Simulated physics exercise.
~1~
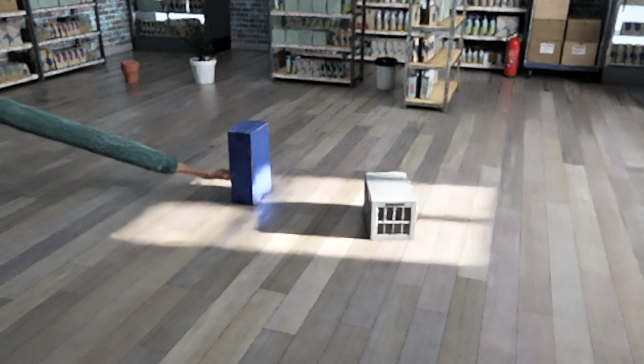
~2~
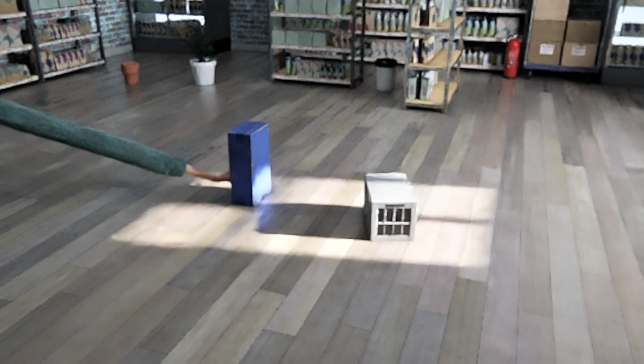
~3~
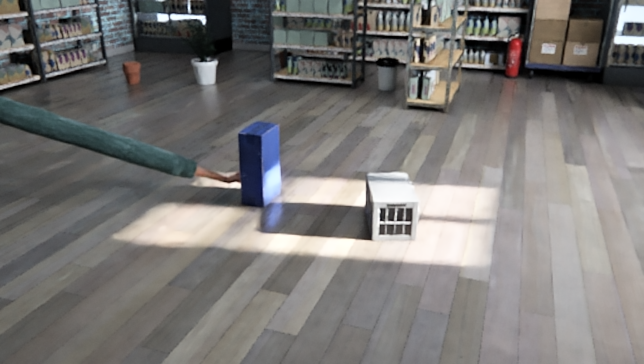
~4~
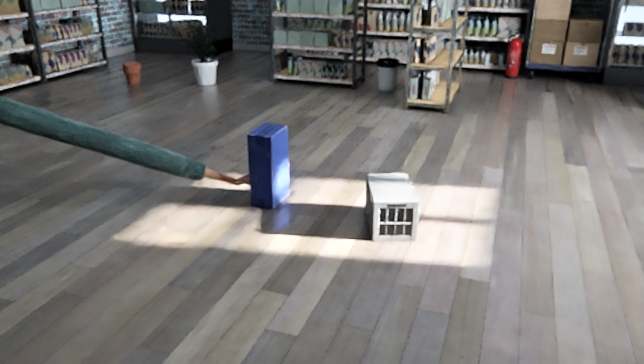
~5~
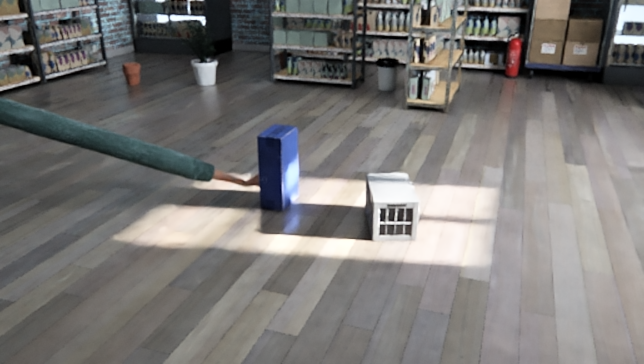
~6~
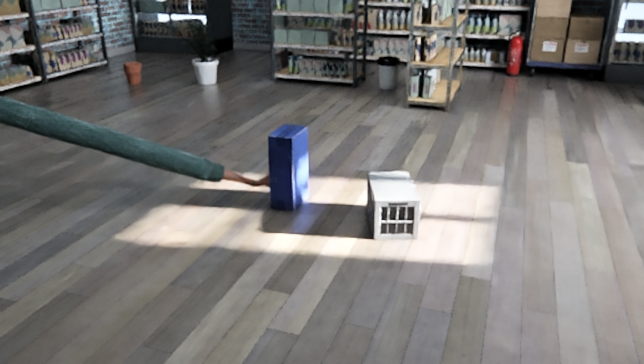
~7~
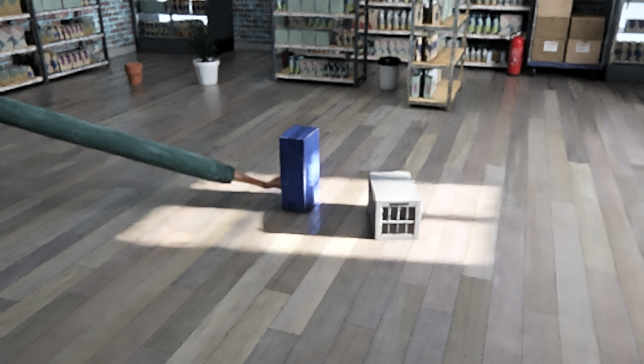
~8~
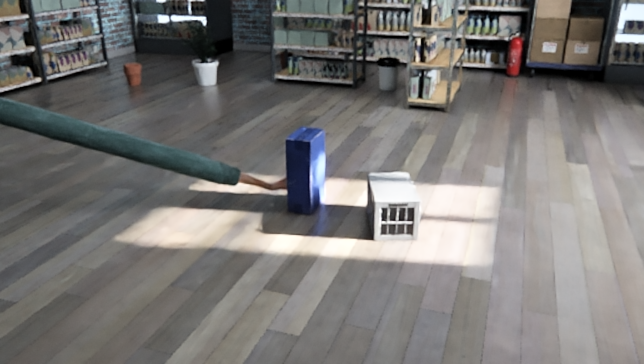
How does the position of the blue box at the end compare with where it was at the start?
At the end the blue box is farther to the right, closer to the grey crate than it was at the start.
